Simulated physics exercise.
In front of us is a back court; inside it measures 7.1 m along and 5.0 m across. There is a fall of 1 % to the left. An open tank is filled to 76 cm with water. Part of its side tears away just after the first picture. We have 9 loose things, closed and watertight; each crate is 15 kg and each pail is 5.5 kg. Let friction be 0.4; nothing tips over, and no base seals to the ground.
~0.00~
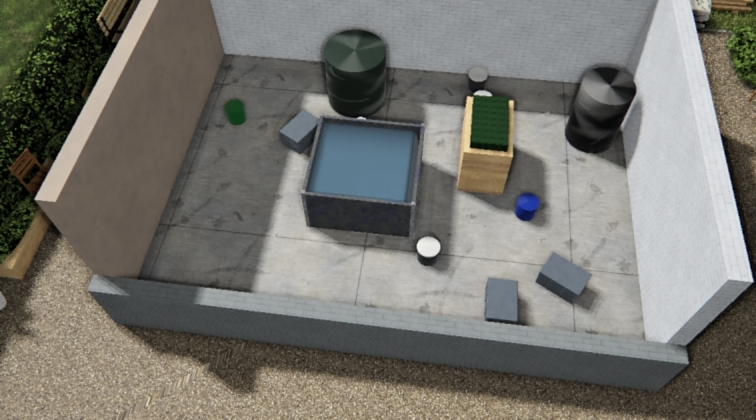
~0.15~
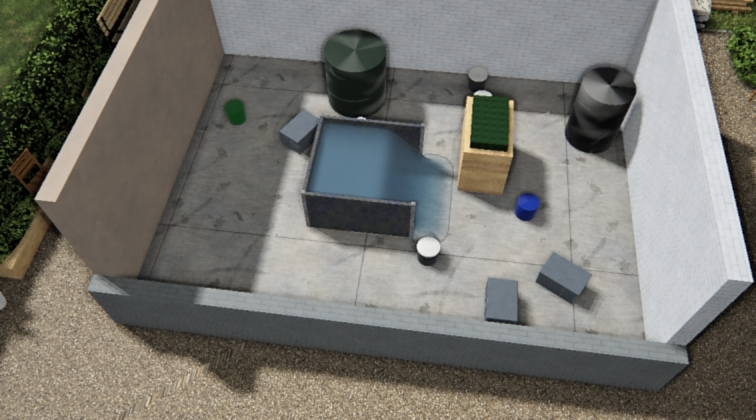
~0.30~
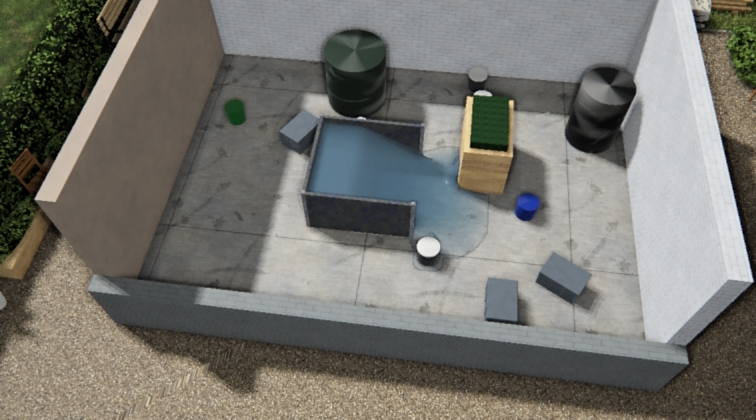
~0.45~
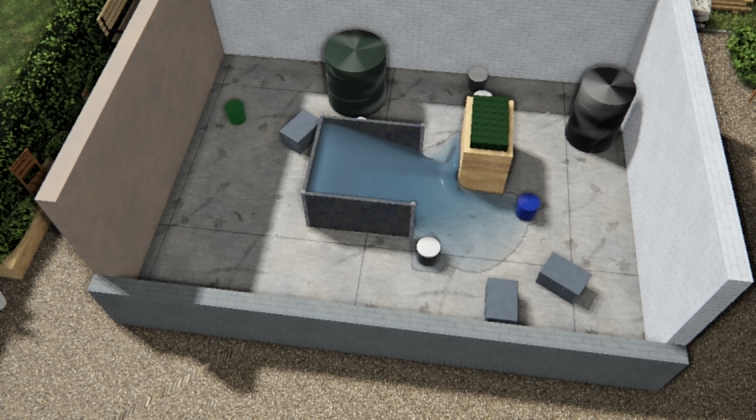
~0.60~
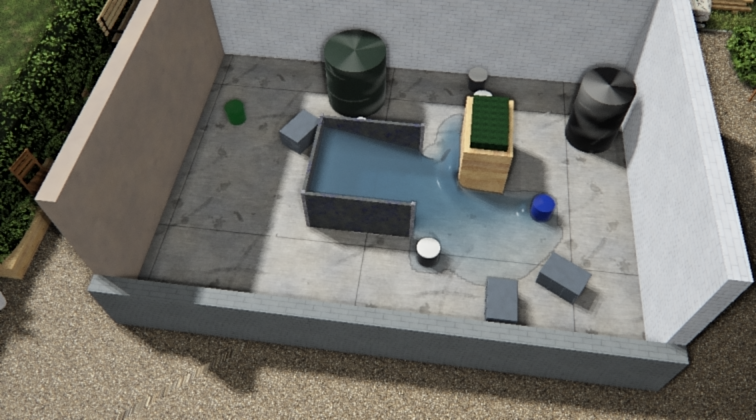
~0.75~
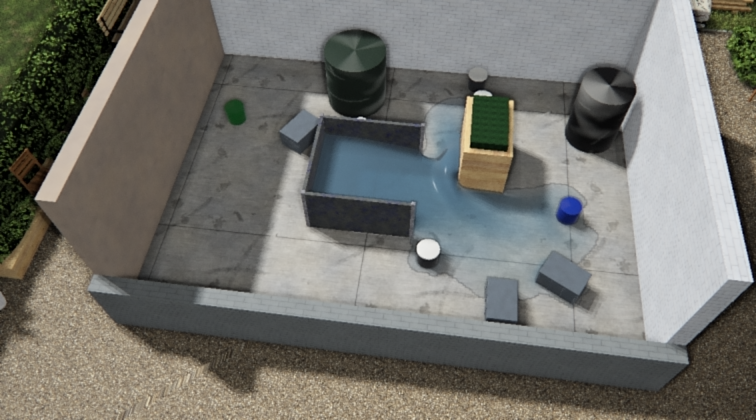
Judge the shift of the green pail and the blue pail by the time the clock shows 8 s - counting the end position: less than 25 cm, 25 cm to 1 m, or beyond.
Green pail almost motionless; blue pail far from the start.
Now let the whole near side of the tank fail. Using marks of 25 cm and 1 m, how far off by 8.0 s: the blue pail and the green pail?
Blue pail: Essentially stationary; green pail: Displaced far.
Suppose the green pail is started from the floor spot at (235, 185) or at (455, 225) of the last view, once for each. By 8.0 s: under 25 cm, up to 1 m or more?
Order of tries: It keeps its spot; it is flushed away.
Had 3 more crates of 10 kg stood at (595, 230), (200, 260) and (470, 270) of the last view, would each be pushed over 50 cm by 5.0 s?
Lab note - in order: Above threshold / below threshold / above threshold.
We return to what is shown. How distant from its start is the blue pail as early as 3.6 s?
Some 80 cm from the start.
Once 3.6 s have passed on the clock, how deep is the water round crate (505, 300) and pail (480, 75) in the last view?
Depths: Near 14 cm, then near 3 cm.
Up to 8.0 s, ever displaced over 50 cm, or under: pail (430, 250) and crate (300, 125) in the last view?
In turn: Over, short of it.
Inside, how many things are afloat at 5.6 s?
I'd say 3 of them.
After 1.6 s the green pail is near (234, 107), 0.0 m from its start, aground; the blue pail is near (627, 199), 1.4 m from its start, afloat; 2 afloat.
After 3.6 s the green pail is near (234, 107), 0.0 m from its start, aground; the blue pail is near (544, 159), 0.9 m from its start, aground; 2 afloat.
After 5.6 s the green pail is near (234, 107), 0.0 m from its start, aground; the blue pail is near (496, 96), 2.2 m from its start, aground; 3 afloat.
After 8.0 s the green pail is near (234, 107), 0.0 m from its start, aground; the blue pail is near (413, 94), 2.7 m from its start, afloat; 2 afloat.
